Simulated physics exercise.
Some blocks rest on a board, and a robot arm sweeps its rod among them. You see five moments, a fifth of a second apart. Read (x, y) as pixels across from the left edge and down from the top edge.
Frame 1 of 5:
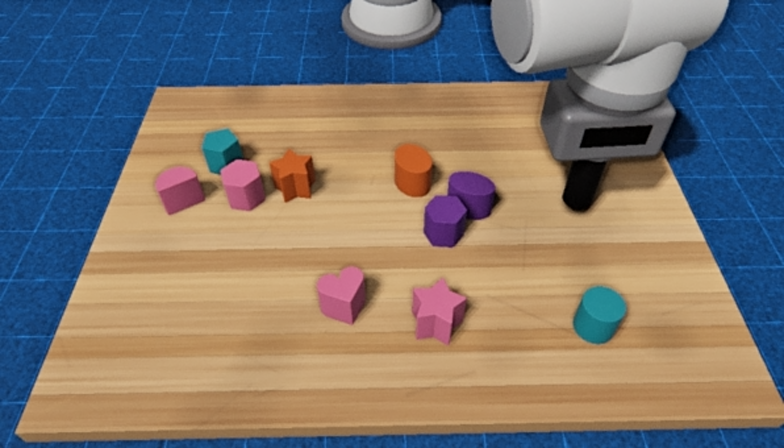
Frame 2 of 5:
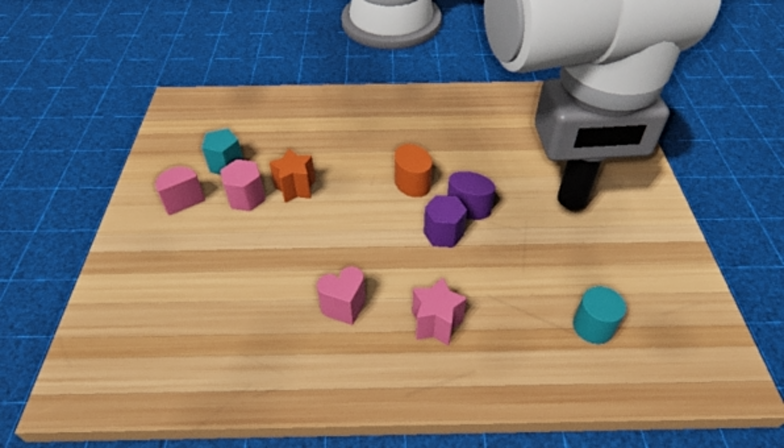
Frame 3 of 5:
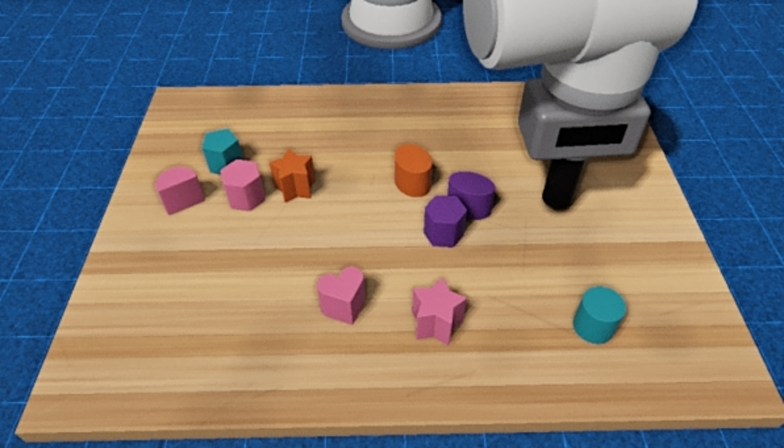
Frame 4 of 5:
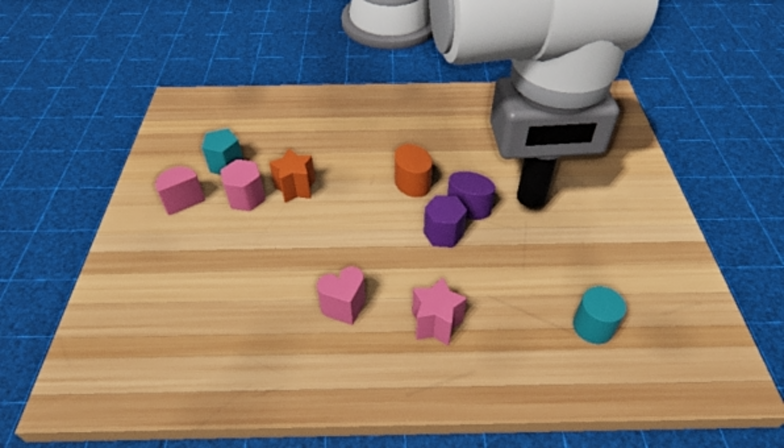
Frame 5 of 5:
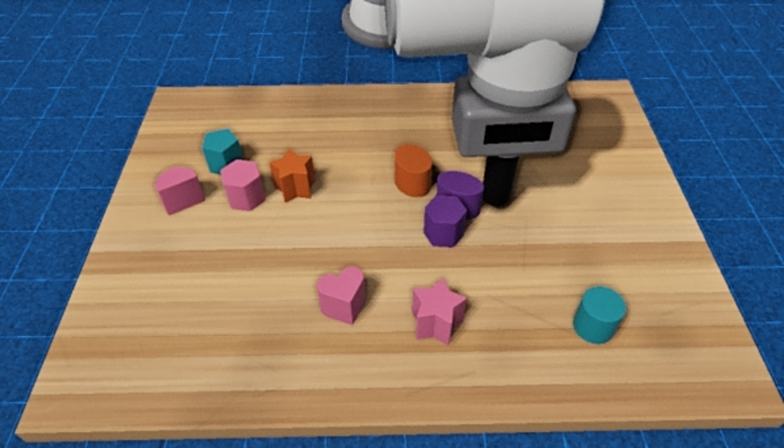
On a wooden board over a blue surface, pink, teal, orange and purple blocks sit scattered while a robot arm holds a black rod at the right. The arm slides the rod leftward past open board toward the purple pair, then nudges the purple oval slightly left as the other blocks stay still.
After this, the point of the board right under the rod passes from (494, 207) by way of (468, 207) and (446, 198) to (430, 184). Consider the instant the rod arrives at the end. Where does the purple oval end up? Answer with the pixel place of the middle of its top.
Roughly at (419, 183).
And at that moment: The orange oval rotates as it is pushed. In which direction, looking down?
My prediction: CW.
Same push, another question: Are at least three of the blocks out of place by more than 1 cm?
In short: No.
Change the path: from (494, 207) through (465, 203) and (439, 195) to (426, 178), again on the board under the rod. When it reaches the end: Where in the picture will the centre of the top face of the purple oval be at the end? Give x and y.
(409, 182)
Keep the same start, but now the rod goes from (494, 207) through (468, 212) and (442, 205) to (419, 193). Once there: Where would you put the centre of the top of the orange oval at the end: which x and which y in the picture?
The middle of its top is at (398, 150).
What follows on the original path. Halfway along, rod (457, 193); orange oval (406, 155), turned 30° clockwise; purple oval (423, 182).
At the end, rod (431, 173); orange oval (400, 153), turned 25° clockwise; purple hexagon not moved; purple oval (419, 183).
